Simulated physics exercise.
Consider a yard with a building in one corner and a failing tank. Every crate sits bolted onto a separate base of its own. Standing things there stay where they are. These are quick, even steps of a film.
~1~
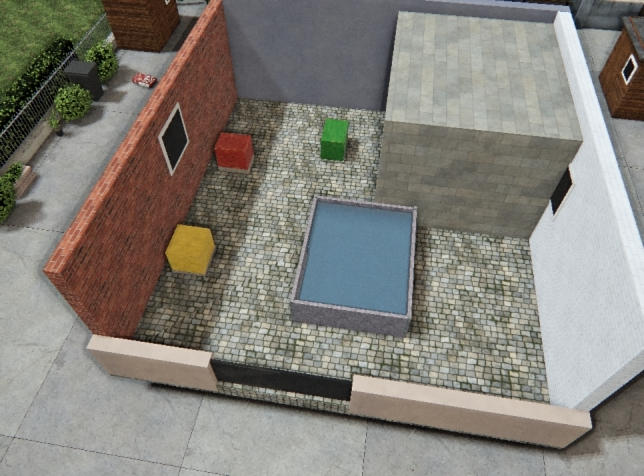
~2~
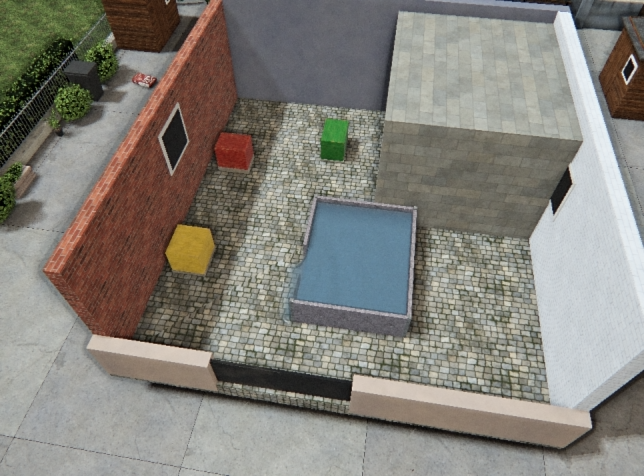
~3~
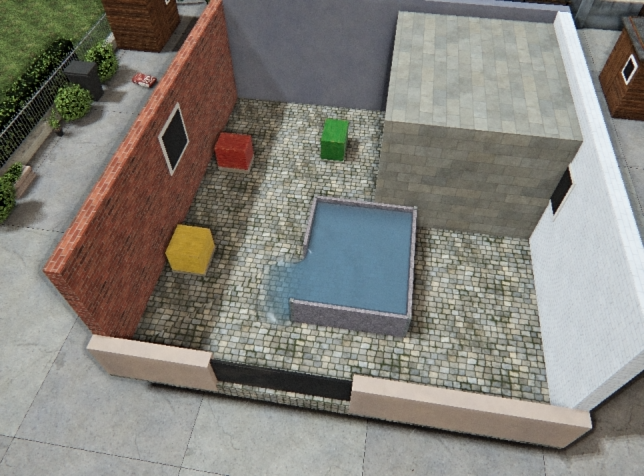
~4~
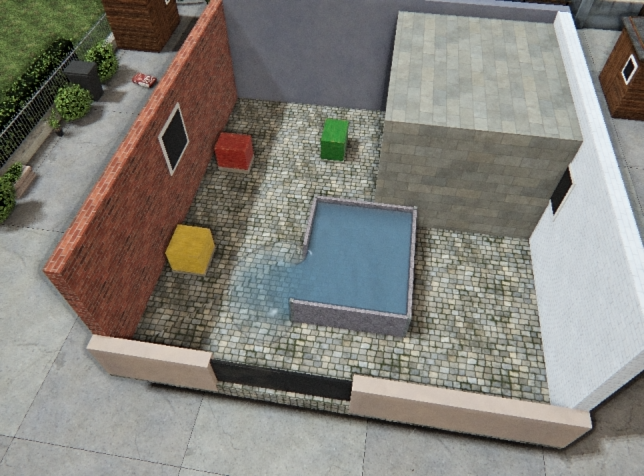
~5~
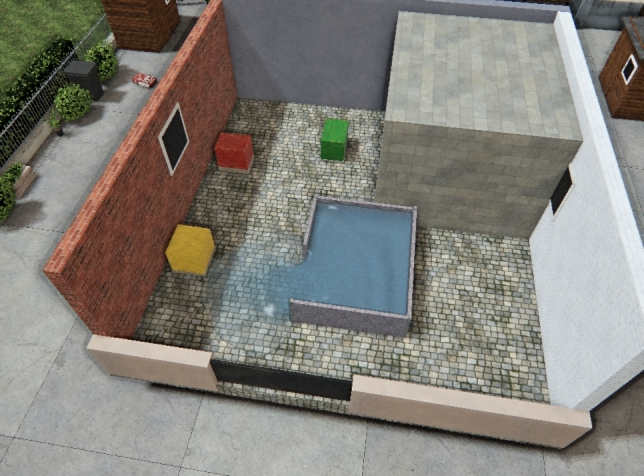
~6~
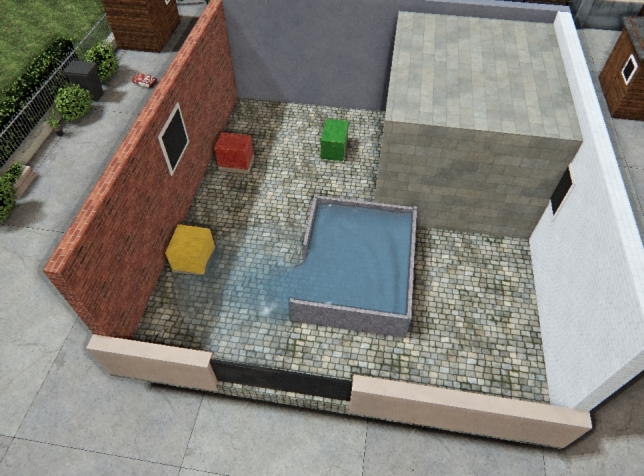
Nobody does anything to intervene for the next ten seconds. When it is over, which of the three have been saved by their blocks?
As I see it, the green crate is touched by water; the yellow crate is touched by water; the red crate is touched by water.
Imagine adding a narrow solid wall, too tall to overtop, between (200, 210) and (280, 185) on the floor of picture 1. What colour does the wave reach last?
I'd go with the green-painted one.
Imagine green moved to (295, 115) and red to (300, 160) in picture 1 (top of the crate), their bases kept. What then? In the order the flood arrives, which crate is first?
It's the yellow crate.
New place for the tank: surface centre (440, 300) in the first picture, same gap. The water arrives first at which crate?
First comes the yellow one.
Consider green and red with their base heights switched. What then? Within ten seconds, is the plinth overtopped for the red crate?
Looks like the red crate is inundated.
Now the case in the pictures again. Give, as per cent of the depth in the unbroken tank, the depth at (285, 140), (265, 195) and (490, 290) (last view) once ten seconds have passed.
Roughly 10 per cent, 14 per cent and 6 per cent.
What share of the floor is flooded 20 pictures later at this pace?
Near 40 in a hundred.
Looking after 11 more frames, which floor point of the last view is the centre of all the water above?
About (287, 281) in the last view.
A moment on, water covers 25 % of the floor; the green crate not reached, the yellow crate water round its plinth, the red crate not reached.
Next, water covers 30 % of the floor; the green crate not reached, the yellow crate water round its plinth, the red crate water round its plinth.
Then, water covers 40 % of the floor; the green crate not reached, the yellow crate water round its plinth, the red crate water round its plinth.
Later, water covers 75 % of the floor; the green crate water round its plinth, the yellow crate water round its plinth, the red crate water round its plinth.
In the end, water covers 100 % of the floor; the green crate was topped, the yellow crate was topped, the red crate was topped.
